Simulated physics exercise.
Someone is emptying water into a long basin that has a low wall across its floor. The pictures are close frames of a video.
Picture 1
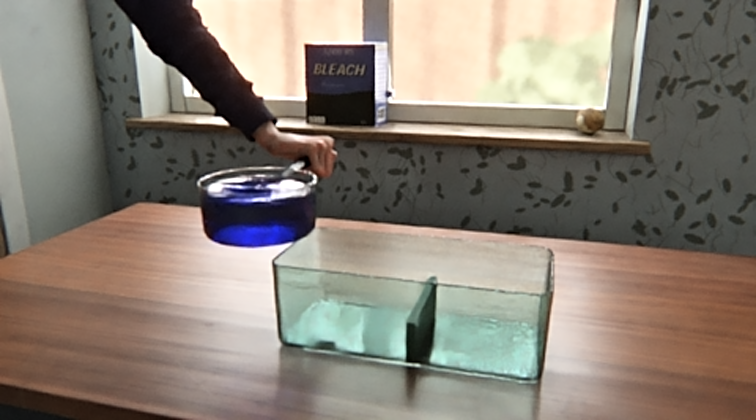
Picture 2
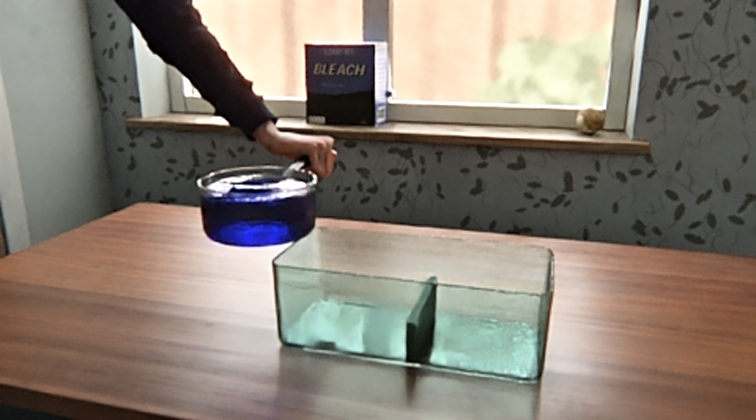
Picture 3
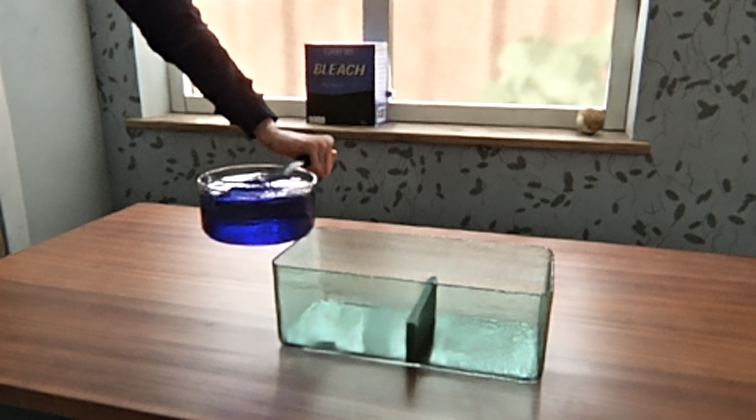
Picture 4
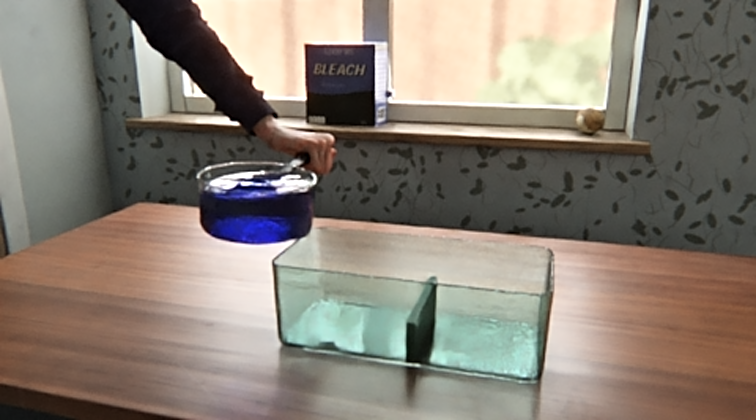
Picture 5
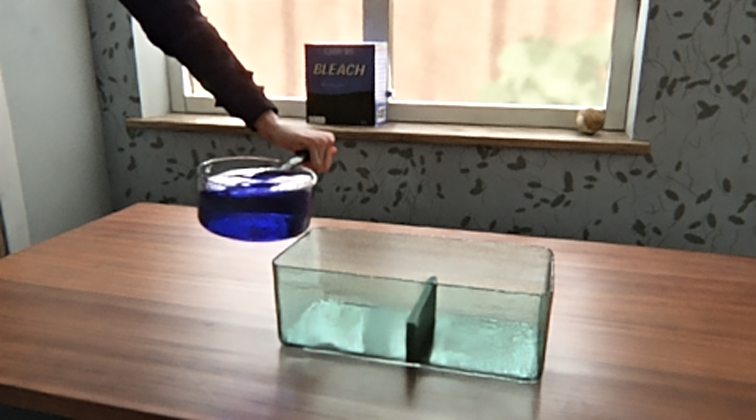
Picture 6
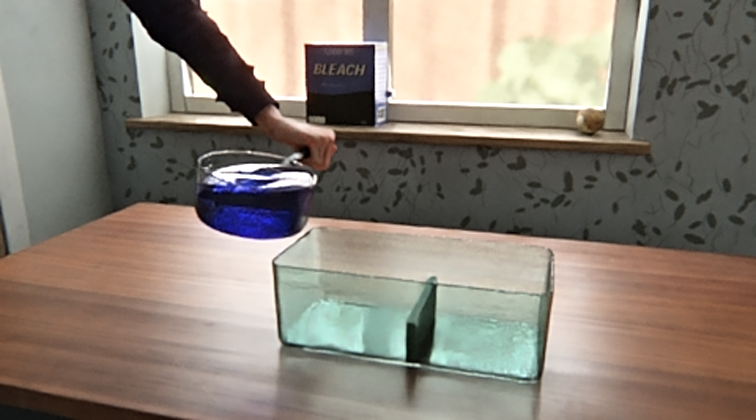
To begin with, a hand holds a clear glass pot of deep blue liquid level above a wooden table, left of a greenish glass basin with a low wall across its floor. Then the hand slowly tilts the pot slightly, its left side rising, while the basin stays still.
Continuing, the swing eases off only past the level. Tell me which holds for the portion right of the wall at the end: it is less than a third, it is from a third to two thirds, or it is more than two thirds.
Seems the share right of the wall never gets to a third.
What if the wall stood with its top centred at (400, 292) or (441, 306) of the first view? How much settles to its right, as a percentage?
Try one about 25 %, try two about 10 %.
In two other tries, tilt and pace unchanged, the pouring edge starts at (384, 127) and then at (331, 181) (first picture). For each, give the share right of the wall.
Estimate: 90 per cent, then 25 per cent.
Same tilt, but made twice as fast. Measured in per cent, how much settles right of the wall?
I'd say close to 10 %.
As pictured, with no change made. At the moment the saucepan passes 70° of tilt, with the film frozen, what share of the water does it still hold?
Some 55 per cent has not yet come out.
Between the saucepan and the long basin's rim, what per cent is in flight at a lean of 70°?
Near 35 parts in a hundred.
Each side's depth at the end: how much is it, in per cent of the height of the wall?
Left of the wall 70 %, right of the wall 0 %.
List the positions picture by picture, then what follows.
Tilt 0°; pouring edge (311, 185); surface from (212, 183) to (312, 191); the long basin's rim runs from (293, 245) to (553, 272); the wall's top is at (423, 298), in the first frame.
Tilt 0°; pouring edge (311, 185); surface from (212, 183) to (311, 190), in the second frame.
Tilt 2°; pouring edge (311, 185); surface from (212, 182) to (312, 189), in the third frame.
Tilt 4°; pouring edge (311, 185); surface from (211, 180) to (311, 187), in the fourth frame.
Tilt 8°; pouring edge (311, 186); surface from (211, 177) to (311, 184), in the fifth frame.
Tilt 12°; pouring edge (311, 186); surface from (210, 173) to (312, 182), in the sixth frame.
A moment on, the saucepan is tipped part way and 53 per cent is still to pour, 13 is left of the wall and 0 right of it.
Next, the saucepan is tipped right over and 7 per cent is still to pour, 82 is left of the wall and 1 right of it.
Then the saucepan is tipped right over and 0 per cent is still to pour, 93 is left of the wall and 3 right of it.
Later the saucepan is tipped right over and 0 per cent is still to pour, 92 is left of the wall and 4 right of it.
At rest 92 per cent lies left of the wall, 4 right of it and 4 outside.
